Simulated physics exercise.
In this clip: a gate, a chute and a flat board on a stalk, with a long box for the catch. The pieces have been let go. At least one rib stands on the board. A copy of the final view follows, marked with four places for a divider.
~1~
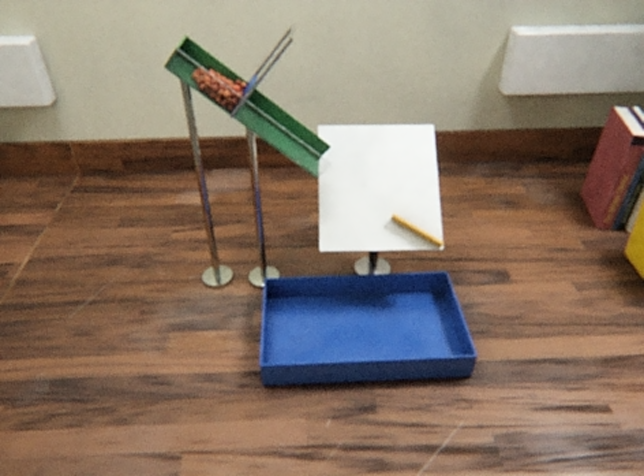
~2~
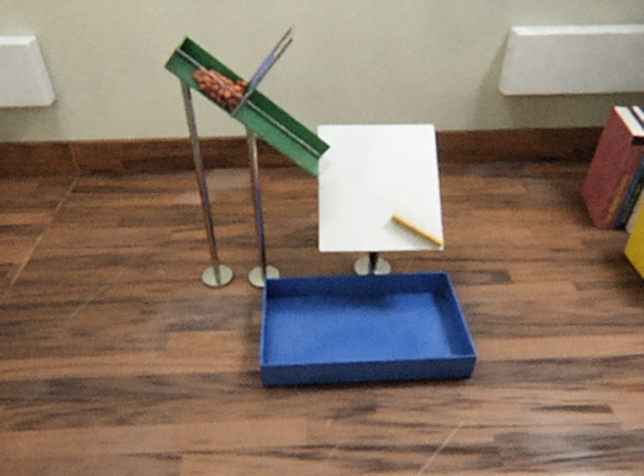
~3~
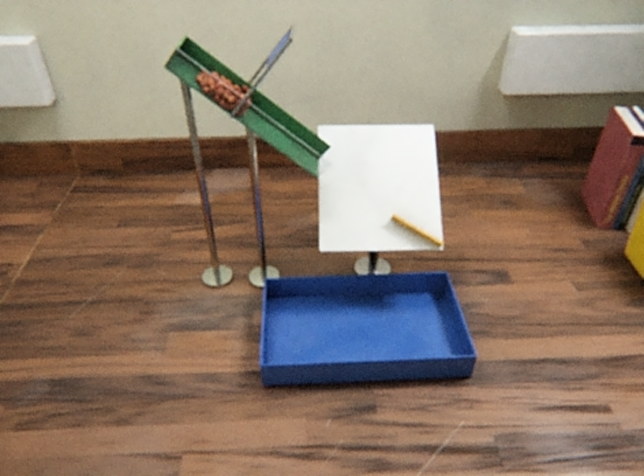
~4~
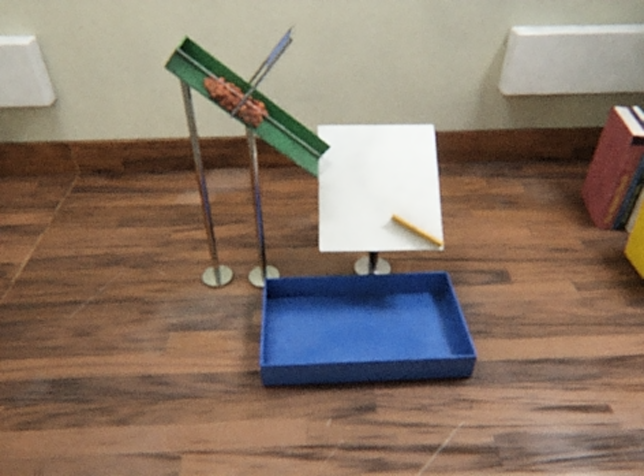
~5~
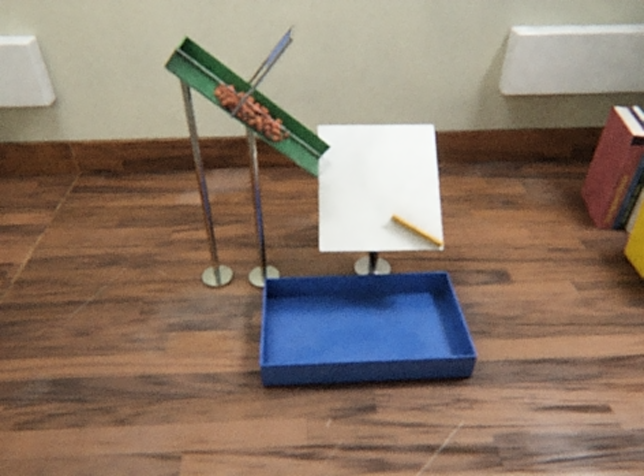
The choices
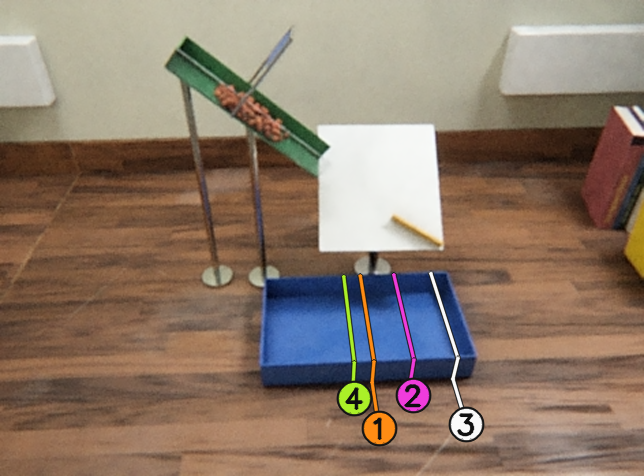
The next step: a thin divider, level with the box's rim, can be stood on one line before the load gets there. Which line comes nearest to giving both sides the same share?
Go for 2.
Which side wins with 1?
More lands on the right.
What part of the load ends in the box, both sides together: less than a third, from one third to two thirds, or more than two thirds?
More than two thirds.
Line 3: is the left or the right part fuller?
Left.
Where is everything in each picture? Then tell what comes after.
Load behind the gate at (225, 90), clay pellets; lip of the chute at (318, 169), sloping fairly steeply, in the first picture.
Middle of the board at (379, 186), tilted fairly steeply; middle of its low edge at (382, 250); of its high edge at (376, 125), in the second picture.
Front corners of the box at (261, 365) and (477, 356), empty; front of the load at (246, 105), in the third picture.
Middle of the load at (233, 101); its front at (265, 114), about a quarter of the way to the lip; rib from (393, 214) to (443, 244), in the fourth picture.
Middle of the load at (251, 106); its front at (286, 135), about half of the way to the lip, in the fifth picture.
On the marked copy, line 1 crosses the front rim at (373, 360); line 2 crosses the front rim at (413, 358); line 3 crosses the front rim at (457, 356); line 4 crosses the front rim at (354, 361).
With 1, of what is caught, a small part on the left of the divider, nearly all on the right.
With 2, of what is caught, about half on the left of the divider, about half on the right.
With 3, of what is caught, nearly all on the left of the divider, a small part on the right.
With 4, of what is caught, none on the left of the divider, all on the right.
